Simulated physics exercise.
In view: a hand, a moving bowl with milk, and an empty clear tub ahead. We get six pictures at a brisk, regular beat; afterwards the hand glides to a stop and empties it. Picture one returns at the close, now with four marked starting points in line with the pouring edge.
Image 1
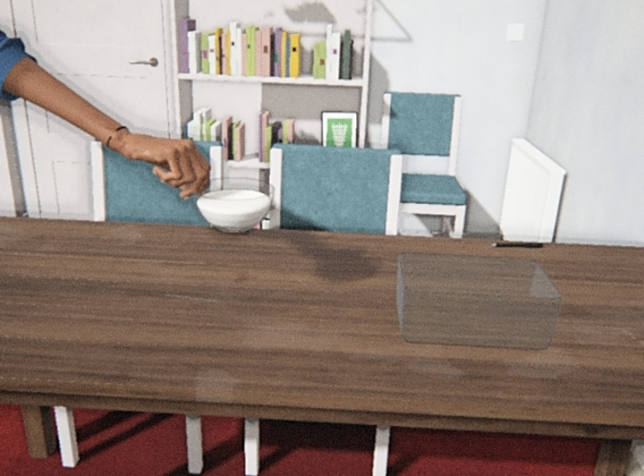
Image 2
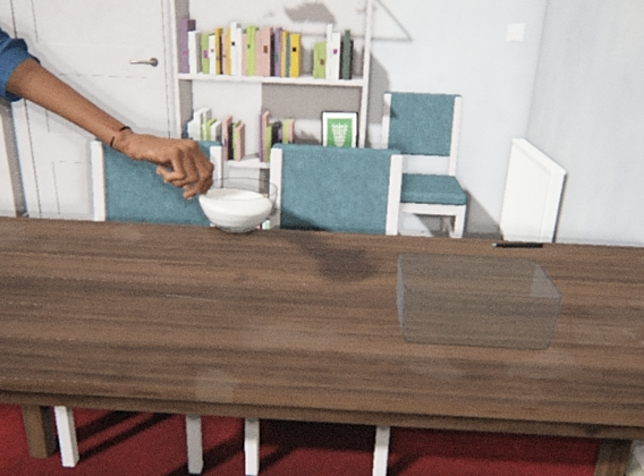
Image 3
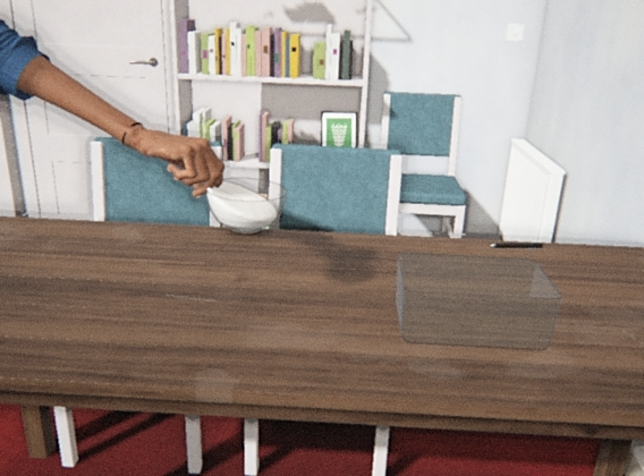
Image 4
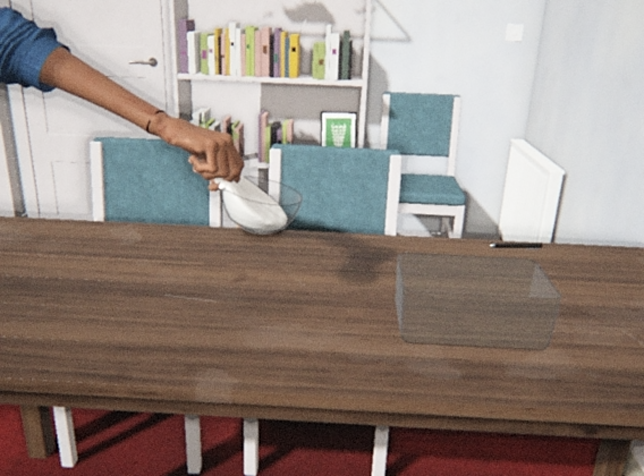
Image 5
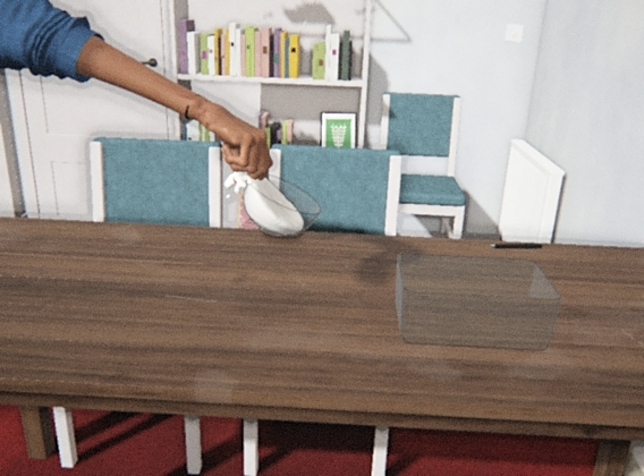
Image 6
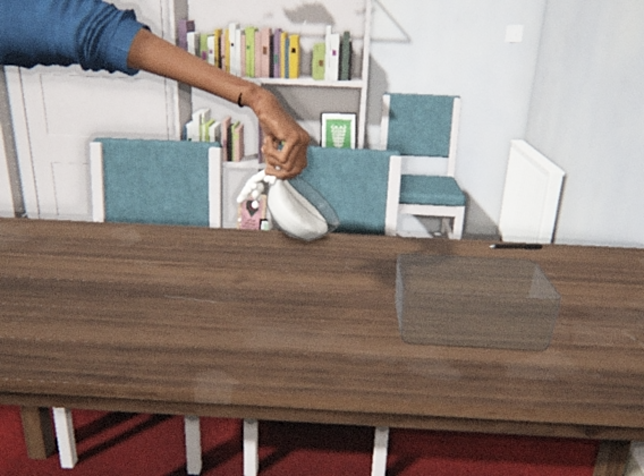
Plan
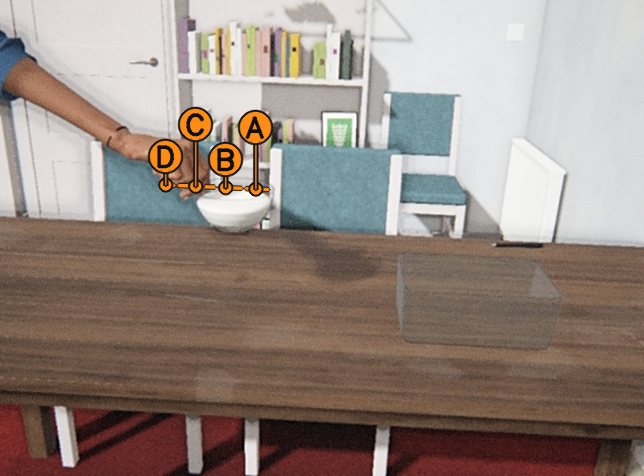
A hand moved a clear bowl of milk to the right above a wooden table toward an empty clear tub, tilting it more and more as milk slopped over the rim beneath the fingers.
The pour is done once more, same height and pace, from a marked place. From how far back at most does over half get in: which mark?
Use spot A.
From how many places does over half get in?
One.
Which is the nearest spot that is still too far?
That would be B.
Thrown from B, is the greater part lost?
Yes, that goes wrong.
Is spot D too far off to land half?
Yes.
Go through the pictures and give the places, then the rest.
In the first frame, upright, lip at (273, 189); tub from (401, 340) to (549, 348); nothing has left yet.
In the second frame, upright, lip at (276, 190); nothing has left yet.
In the third frame, tipped about 3°, lip at (285, 192); nothing has left yet.
In the fourth frame, tipped about 11°, lip at (301, 198); milk is over the rim, down to (217, 184).
In the fifth frame, tipped about 24°, lip at (320, 209); milk is over the rim, down to (229, 196).
In the sixth frame, tipped about 40°, lip at (339, 221); milk is over the rim, down to (240, 220).
On the marked copy, A at (255, 189); B at (225, 187); C at (195, 186); D at (165, 184).
With A, about 67 % lands in the tub, 20 % falls short and 13 % goes beside or beyond.
With B, about 18 % lands in the tub, 74 % falls short and 8 % goes beside or beyond.
With C, about 0 % lands in the tub, 93 % falls short and 7 % goes beside or beyond.
With D, about 0 % lands in the tub, 98 % falls short.
